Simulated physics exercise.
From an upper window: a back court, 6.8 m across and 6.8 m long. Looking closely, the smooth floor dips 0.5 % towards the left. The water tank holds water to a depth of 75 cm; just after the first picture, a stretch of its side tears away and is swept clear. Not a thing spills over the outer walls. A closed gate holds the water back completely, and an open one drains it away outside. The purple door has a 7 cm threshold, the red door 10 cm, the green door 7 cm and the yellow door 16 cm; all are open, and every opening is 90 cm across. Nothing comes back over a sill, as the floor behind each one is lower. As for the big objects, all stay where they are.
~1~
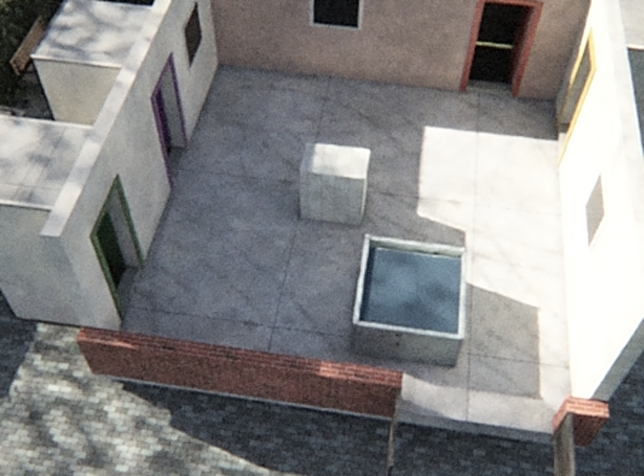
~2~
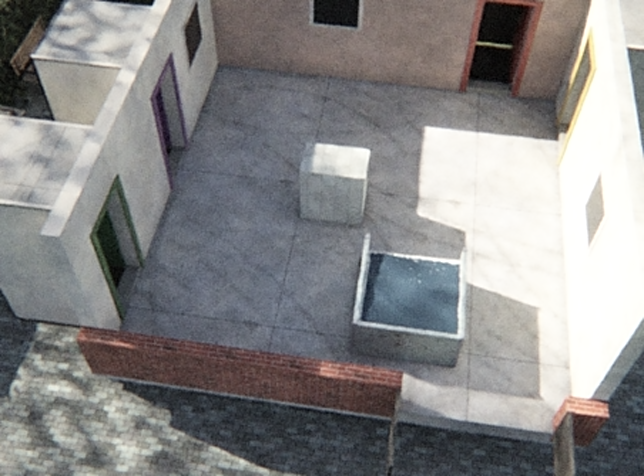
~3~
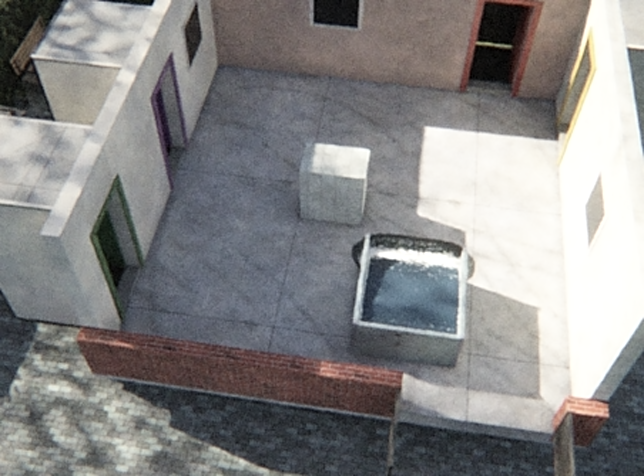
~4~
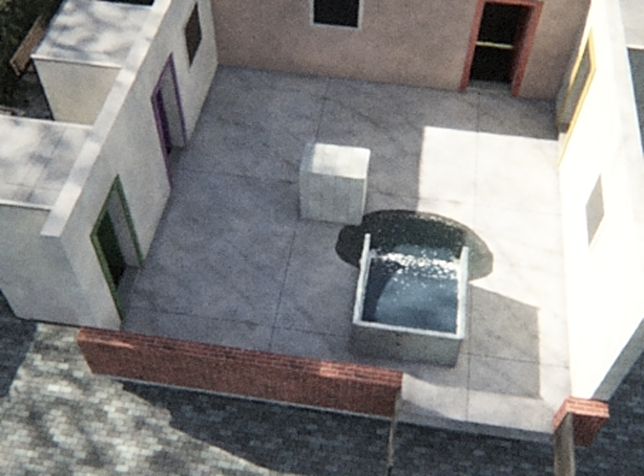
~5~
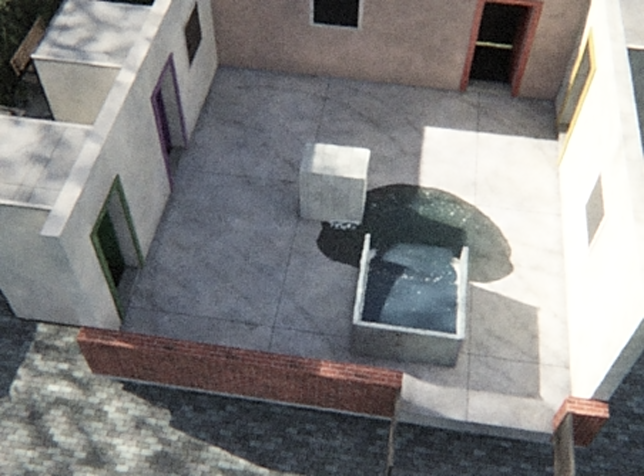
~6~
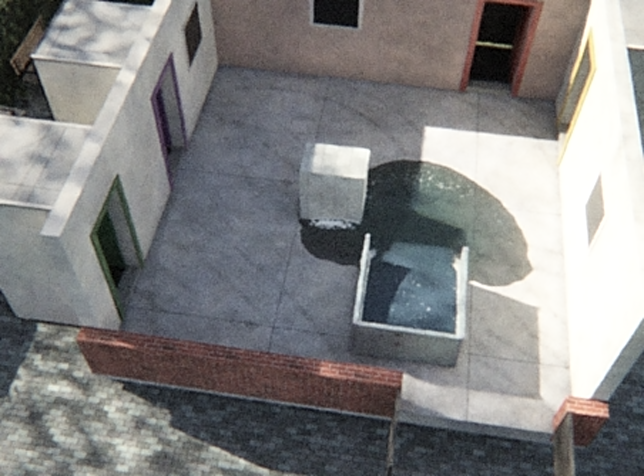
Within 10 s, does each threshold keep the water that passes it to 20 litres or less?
In order: At the purple door the limit will not be crossed, at the red door the limit will be crossed, at the green door the limit will not be crossed, at the yellow door the limit will not be crossed.
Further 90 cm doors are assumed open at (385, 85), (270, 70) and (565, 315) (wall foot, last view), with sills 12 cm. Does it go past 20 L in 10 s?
Per doorway, in order: Sufficient / insufficient / insufficient.
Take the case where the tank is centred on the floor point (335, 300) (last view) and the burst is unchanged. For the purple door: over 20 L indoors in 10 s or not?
Then, at purple, it's too much.
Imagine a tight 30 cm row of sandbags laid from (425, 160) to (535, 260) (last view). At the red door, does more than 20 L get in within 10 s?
Then: Red below.
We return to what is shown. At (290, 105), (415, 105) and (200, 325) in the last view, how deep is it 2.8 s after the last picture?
Close to 5, 14 and 0 centimetres.
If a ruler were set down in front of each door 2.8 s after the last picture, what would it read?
Depths: Purple door 2 cm, red door 18 cm, green door 3 cm, yellow door 11 cm.
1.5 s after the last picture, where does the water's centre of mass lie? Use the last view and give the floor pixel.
Near (418, 196).
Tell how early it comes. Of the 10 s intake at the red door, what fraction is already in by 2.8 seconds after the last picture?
Some 70 per cent by then.
Then, 0.7 s after the last picture water covers 35 % of the floor and is deepest (24 cm) near (411, 266); purple door not reached, red door not reached, green door not reached, yellow door not reached.
Then, 1.5 s after the last picture water covers 45 % of the floor and is deepest (28 cm) near (401, 90); purple door not reached, red door 21 cm at the sill, 16 L in, green door not reached, yellow door 10 cm at the sill, 0 L in.
Then, 2.8 s after the last picture water covers 50 % of the floor and is deepest (20 cm) near (539, 136); purple door 2 cm at the sill, 0 L in, red door 18 cm at the sill, 57 L in, green door 3 cm at the sill, 0 L in, yellow door 11 cm at the sill, 0 L in.
Then, 5.3 s after the last picture water covers 65 % of the floor and is deepest (10 cm) near (215, 75); purple door 5 cm at the sill, 0 L in, red door 7 cm at the sill, 81 L in, green door 2 cm at the sill, 0 L in, yellow door 6 cm at the sill, 0 L in.
Then, 9.3 s after the last picture water covers 90 % of the floor and is deepest (8 cm) near (210, 87); purple door 7 cm at the sill, 0 L in, red door 2 cm at the sill, 81 L in, green door 4 cm at the sill, 0 L in, yellow door 2 cm at the sill, 0 L in.
